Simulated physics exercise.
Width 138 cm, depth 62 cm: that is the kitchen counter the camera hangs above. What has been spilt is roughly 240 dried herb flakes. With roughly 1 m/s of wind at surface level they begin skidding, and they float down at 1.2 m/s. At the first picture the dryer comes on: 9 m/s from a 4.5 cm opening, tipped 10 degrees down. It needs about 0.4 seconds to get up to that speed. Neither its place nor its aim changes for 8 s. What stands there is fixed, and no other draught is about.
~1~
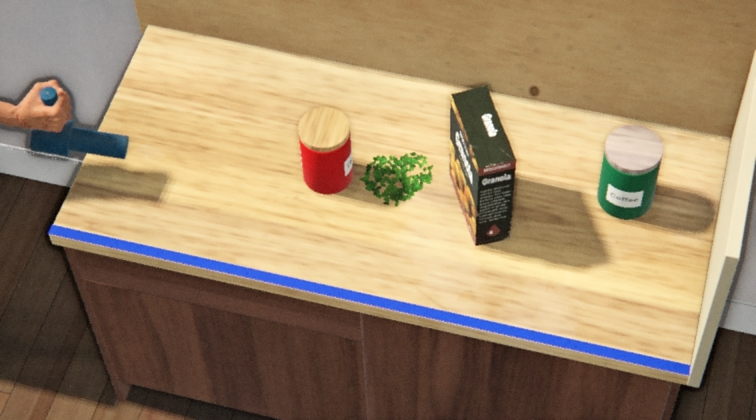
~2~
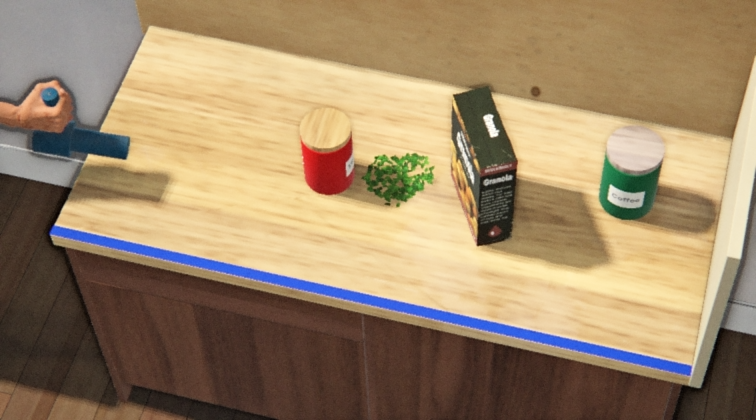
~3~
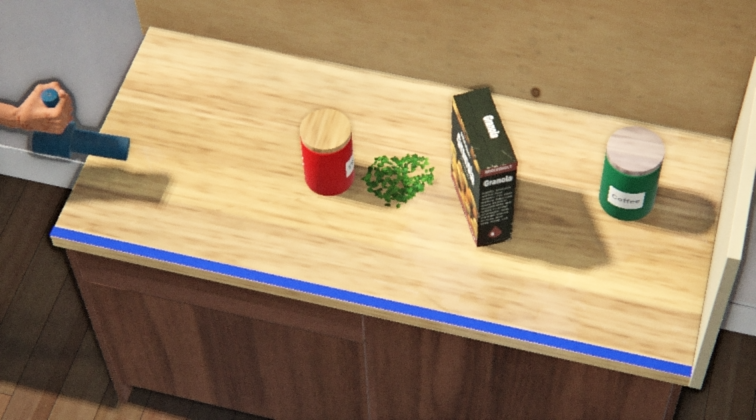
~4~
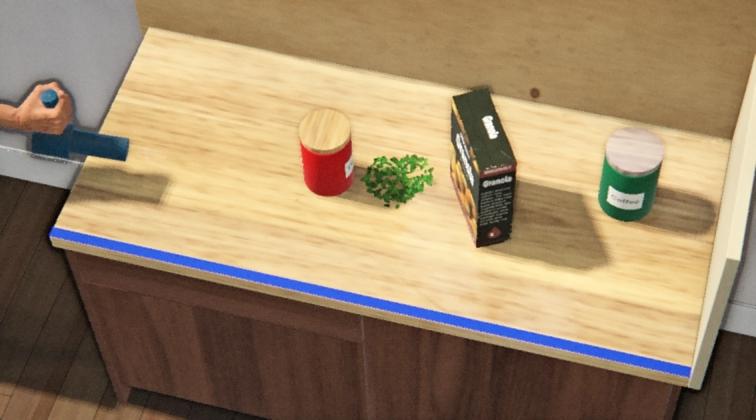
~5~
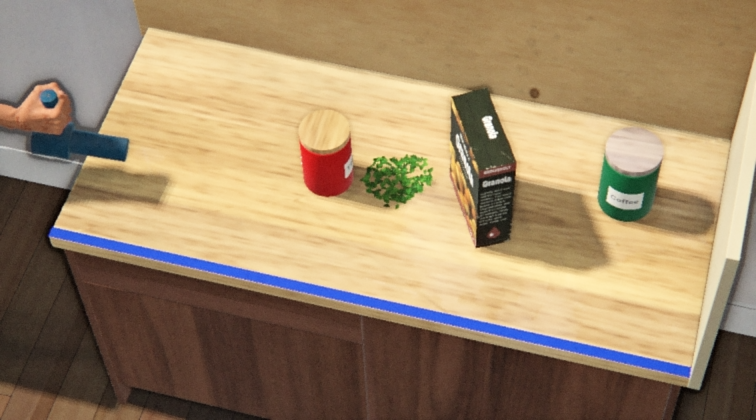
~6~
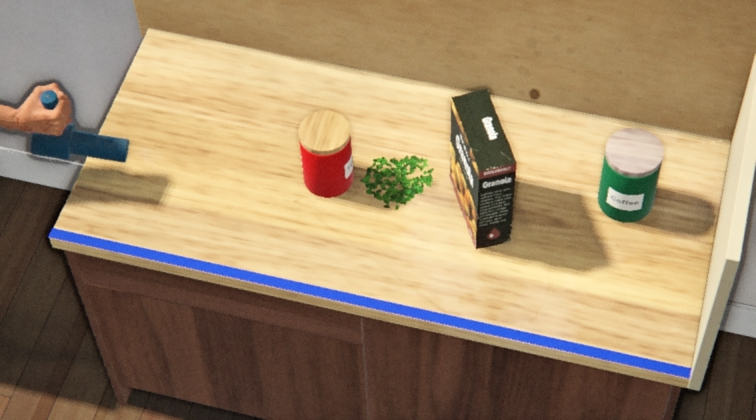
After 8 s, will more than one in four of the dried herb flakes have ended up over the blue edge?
No.
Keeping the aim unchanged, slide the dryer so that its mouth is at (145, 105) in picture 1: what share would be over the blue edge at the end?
5 per cent, roughly.
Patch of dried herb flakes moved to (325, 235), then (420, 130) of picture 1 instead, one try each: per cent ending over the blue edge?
90 and 0 in a hundred, respectively.
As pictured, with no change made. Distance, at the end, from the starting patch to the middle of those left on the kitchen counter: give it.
0 cm.
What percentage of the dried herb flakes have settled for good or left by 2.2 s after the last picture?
Estimate: Close to 20 %.
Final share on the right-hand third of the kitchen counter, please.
Some 1 per cent.
Then, 1.2 s after the last picture the count stands so, 0 % are over the blue edge; the middle of those still in play is near (400, 180).
Then, 2.2 s after the last picture the count stands so, 0 % are over the blue edge; the middle of those still in play is near (400, 180).
Then, 4.0 s after the last picture the count stands so, 0 % are over the blue edge; the middle of those still in play is near (400, 180).
Then, 7.6 s after the last picture, at the end, 0 % are over the blue edge; the middle of those still in play is near (403, 177).
